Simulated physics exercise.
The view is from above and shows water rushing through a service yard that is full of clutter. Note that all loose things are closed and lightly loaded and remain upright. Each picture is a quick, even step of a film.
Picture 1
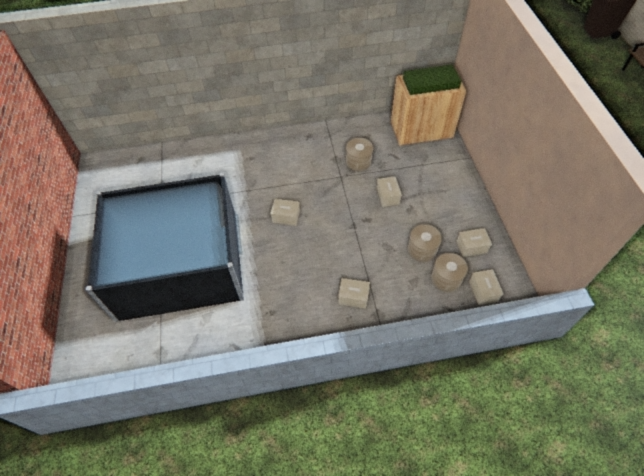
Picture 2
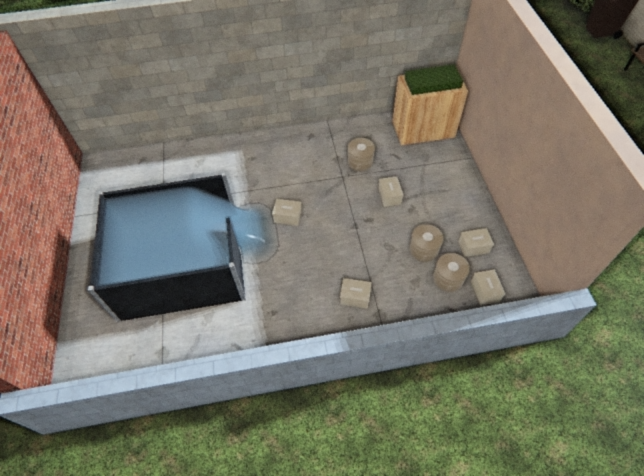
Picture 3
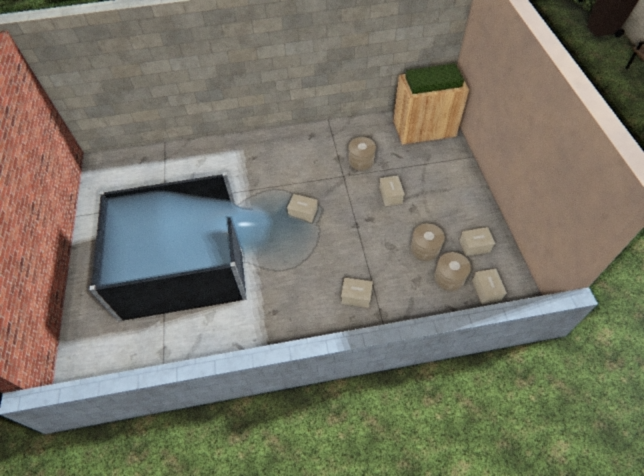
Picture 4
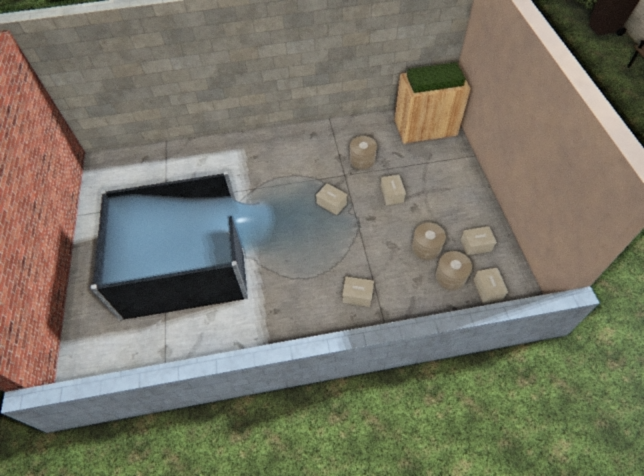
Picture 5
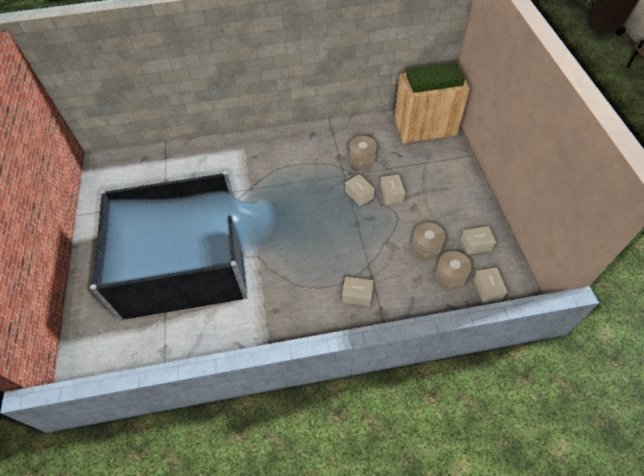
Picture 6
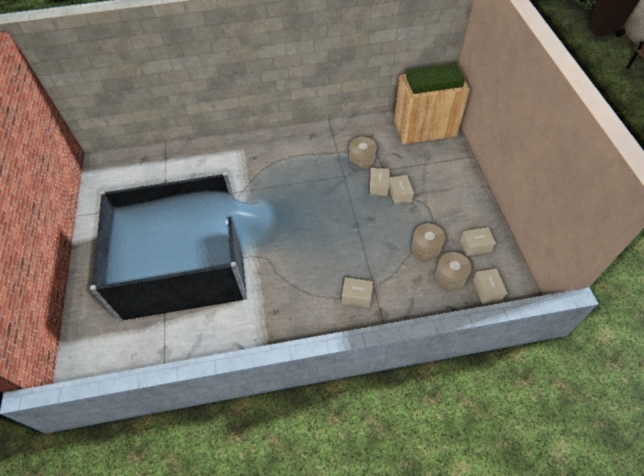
Water poured out of the right side of a dark tank and spread across the walled yard, pushing the nearest tote steadily right until it met another one and nudged that slightly too.
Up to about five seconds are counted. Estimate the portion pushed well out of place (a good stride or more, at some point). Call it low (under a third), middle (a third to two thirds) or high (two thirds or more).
High.
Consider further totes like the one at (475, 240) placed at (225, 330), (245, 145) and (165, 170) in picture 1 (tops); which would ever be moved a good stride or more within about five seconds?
In sequence: Doesn't go far, doesn't go far, doesn't go far.
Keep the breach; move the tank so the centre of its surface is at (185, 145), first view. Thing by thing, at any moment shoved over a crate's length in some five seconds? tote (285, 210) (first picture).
From the way the scene plays out, it travelled less.
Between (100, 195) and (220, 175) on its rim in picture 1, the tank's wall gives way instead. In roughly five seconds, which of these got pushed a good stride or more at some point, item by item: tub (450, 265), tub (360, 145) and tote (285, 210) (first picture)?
Here's my take, in sequence: Fails to go that far, dislodged that far, and fails to go that far.
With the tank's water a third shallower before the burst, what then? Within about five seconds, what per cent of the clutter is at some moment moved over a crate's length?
Share displaced: Approx. 90 percent.
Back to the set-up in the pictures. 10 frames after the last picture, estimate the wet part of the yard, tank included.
My estimate is about 60 per cent.
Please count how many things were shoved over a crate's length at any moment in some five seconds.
Tally: 8.
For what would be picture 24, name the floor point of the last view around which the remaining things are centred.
I'd say roughly (448, 232).
A moment on, 2 of 8 are well off their spots; 0 afloat.
Next, 7 of 8 are well off their spots; 7 afloat.
Later, 5 of 8 are well off their spots; 8 afloat.
In the end, 6 of 8 are well off their spots, and 8 have been at some point; 8 afloat.
